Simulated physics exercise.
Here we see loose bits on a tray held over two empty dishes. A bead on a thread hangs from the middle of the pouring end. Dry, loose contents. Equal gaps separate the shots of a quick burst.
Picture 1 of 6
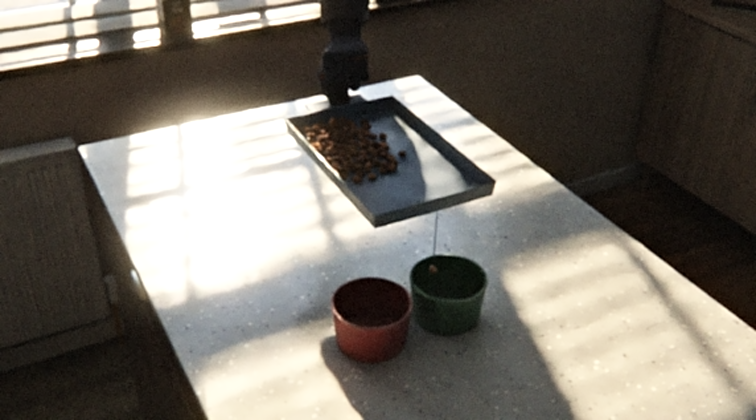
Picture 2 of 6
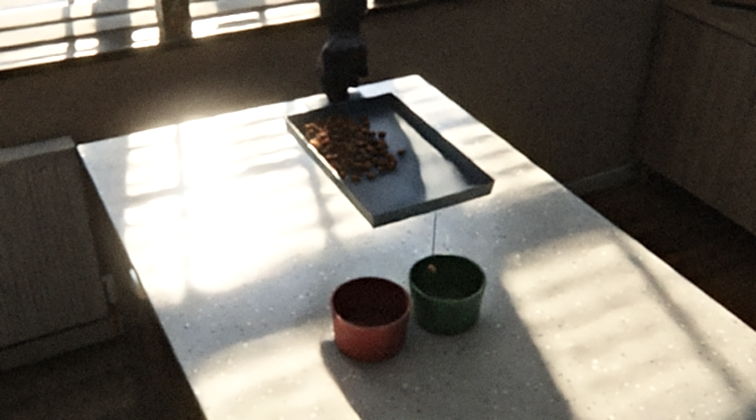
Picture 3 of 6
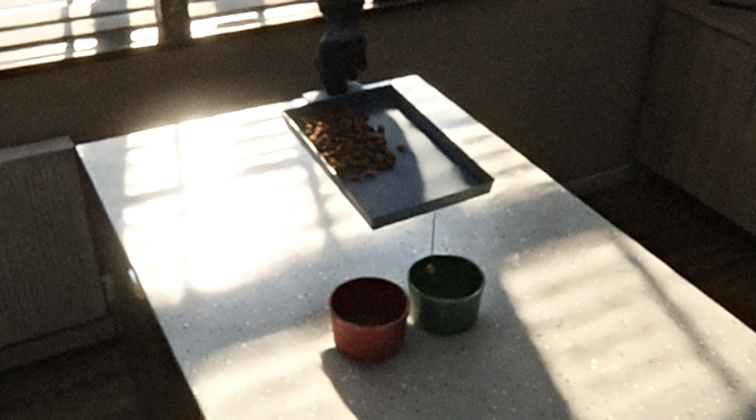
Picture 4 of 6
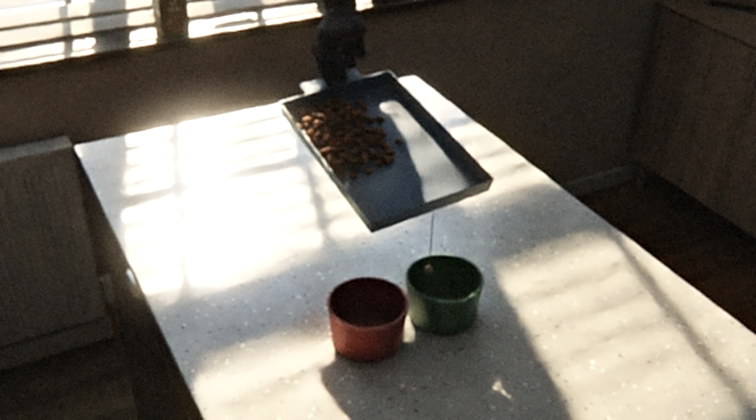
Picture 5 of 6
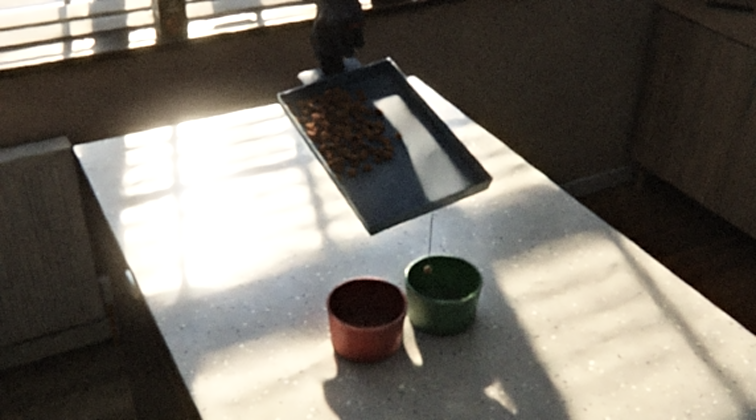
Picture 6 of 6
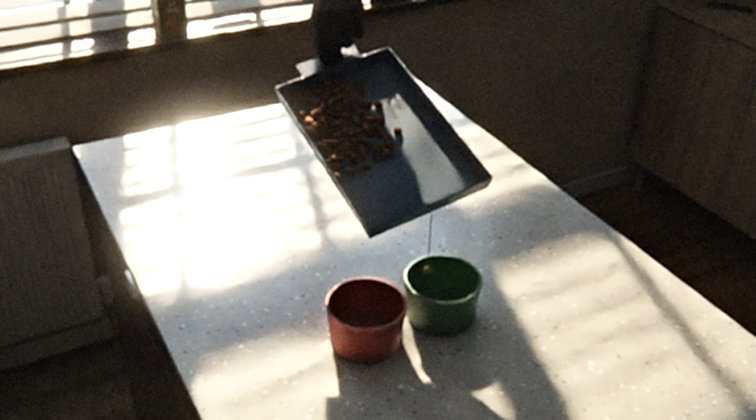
On a pale speckled table in striped sunlight, a dark mechanical arm held a tray of brown bits above a red bowl and a green bowl, gradually raising its far end and steepening the tilt.
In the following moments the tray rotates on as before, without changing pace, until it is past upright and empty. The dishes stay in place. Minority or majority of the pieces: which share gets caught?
In the end the dishes save the greater share of it.
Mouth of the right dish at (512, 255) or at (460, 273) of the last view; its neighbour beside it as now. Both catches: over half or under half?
The first try: Not half. The second: The larger part.
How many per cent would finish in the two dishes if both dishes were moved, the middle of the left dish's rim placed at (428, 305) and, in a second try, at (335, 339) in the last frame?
10 %, 30 %.
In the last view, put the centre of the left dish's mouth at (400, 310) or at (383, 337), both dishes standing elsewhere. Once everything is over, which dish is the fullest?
The first time it's the left member, the second time the left member.
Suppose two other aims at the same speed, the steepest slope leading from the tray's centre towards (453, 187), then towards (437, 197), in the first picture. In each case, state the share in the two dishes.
30 per cent, then 30 per cent.
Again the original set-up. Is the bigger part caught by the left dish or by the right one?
The one to the left is fuller.
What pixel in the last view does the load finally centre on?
About (369, 331).
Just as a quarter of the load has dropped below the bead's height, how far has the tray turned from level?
80°, roughly.
Just after the last frame, tray tipped steeply; every one on the tray.
A moment on, tray tipped right over; roughly a third on the tray; roughly two thirds in the left dish; about a tenth outside both; just a few in the air.
Further on, tray tipped past a quarter turn; almost all in the left dish; about a tenth outside both.
When it is over, tray tipped past a quarter turn; almost all in the left dish; not one in the right dish; about a tenth outside both.
